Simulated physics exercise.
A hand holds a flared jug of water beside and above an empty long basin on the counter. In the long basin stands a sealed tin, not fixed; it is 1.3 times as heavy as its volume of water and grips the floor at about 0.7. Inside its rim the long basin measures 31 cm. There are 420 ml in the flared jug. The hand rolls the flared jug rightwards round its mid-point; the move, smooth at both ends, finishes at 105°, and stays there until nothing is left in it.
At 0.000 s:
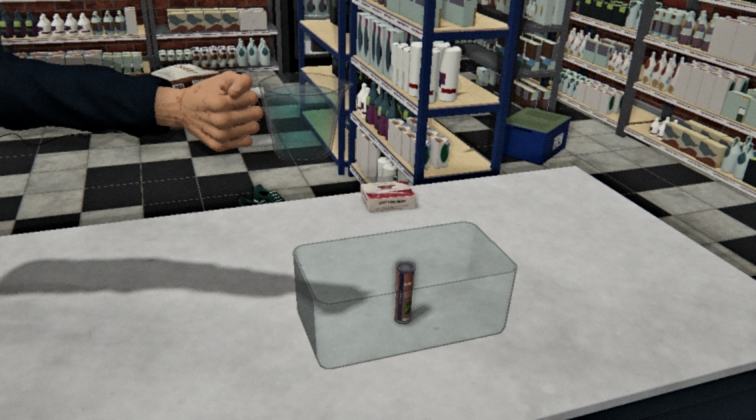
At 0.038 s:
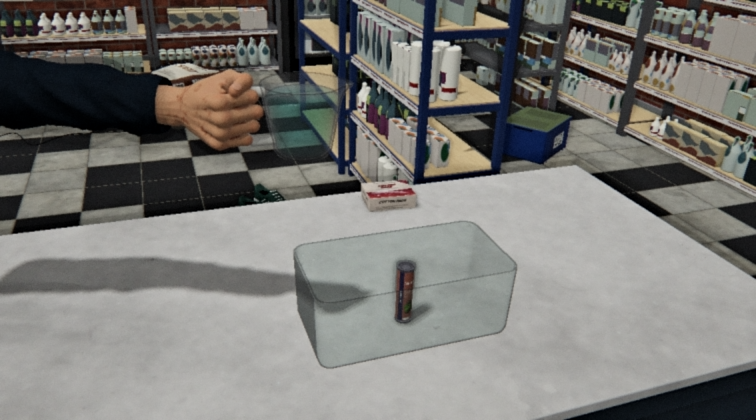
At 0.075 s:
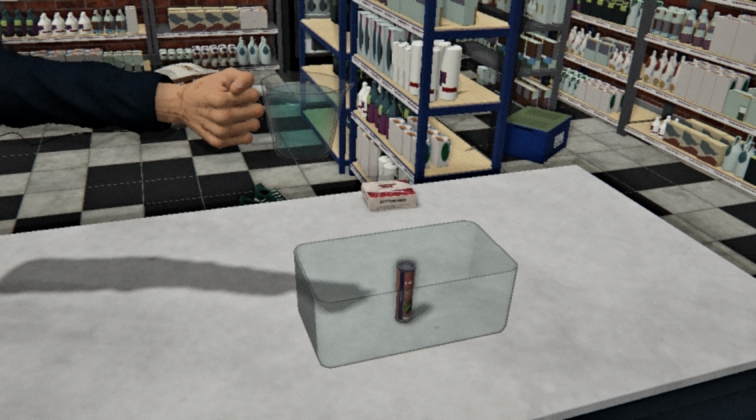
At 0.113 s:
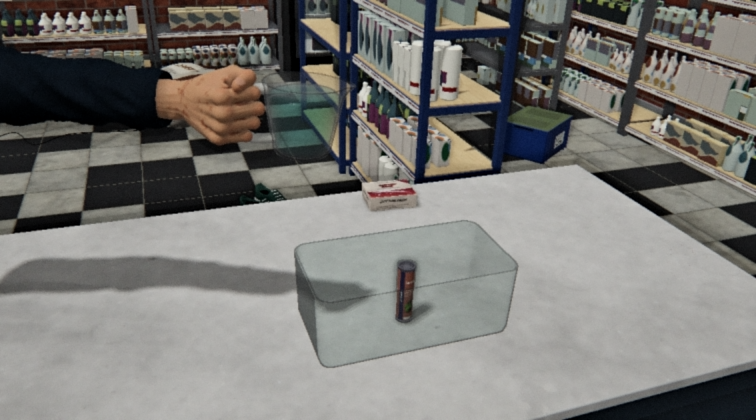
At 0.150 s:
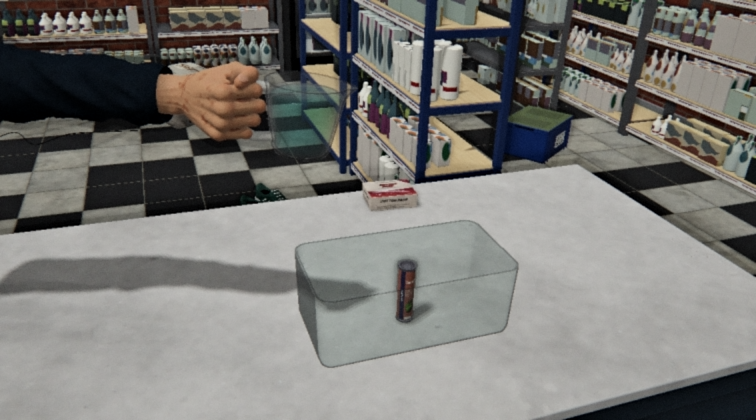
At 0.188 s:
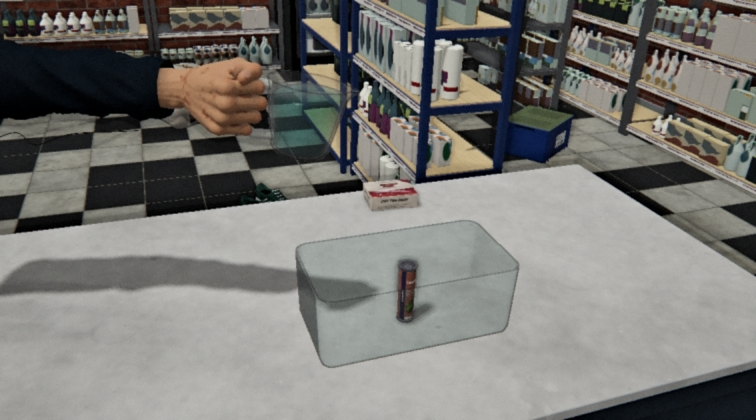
The clip opens on a hand holding a flared jug of water beside and above a long clear basin on a pale counter, with stocked shop shelves behind. At first the jug stays almost level, then the hand slowly rolls it slightly rightwards, while the basin and the small tin stay still.
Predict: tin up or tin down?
The tin falls.
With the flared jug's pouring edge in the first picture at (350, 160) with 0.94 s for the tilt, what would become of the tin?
Then it keeps standing.
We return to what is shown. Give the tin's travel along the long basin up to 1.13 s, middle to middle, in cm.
About 8 cm.
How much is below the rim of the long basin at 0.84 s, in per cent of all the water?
Near 58 in a hundred.
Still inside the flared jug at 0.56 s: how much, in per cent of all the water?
Near 66 in a hundred.
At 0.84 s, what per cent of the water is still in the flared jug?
About 10 per cent.
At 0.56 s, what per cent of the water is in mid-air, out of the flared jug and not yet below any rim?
About 30 per cent.
Then, 0.56 s in, the tilt is 69° and 67 per cent is still to pour; the tin stands where it began.
Then, 0.84 s in, the tilt is 102° and 11 per cent is still to pour; the tin stands where it began.
Then, 1.13 s in, the tilt is 105° and 0 per cent is still to pour; the tin lies on its side.
Then, 1.44 s in, the tilt is 105° and 0 per cent is still to pour; the tin lies on its side.
Finally, the tin lies on its side.
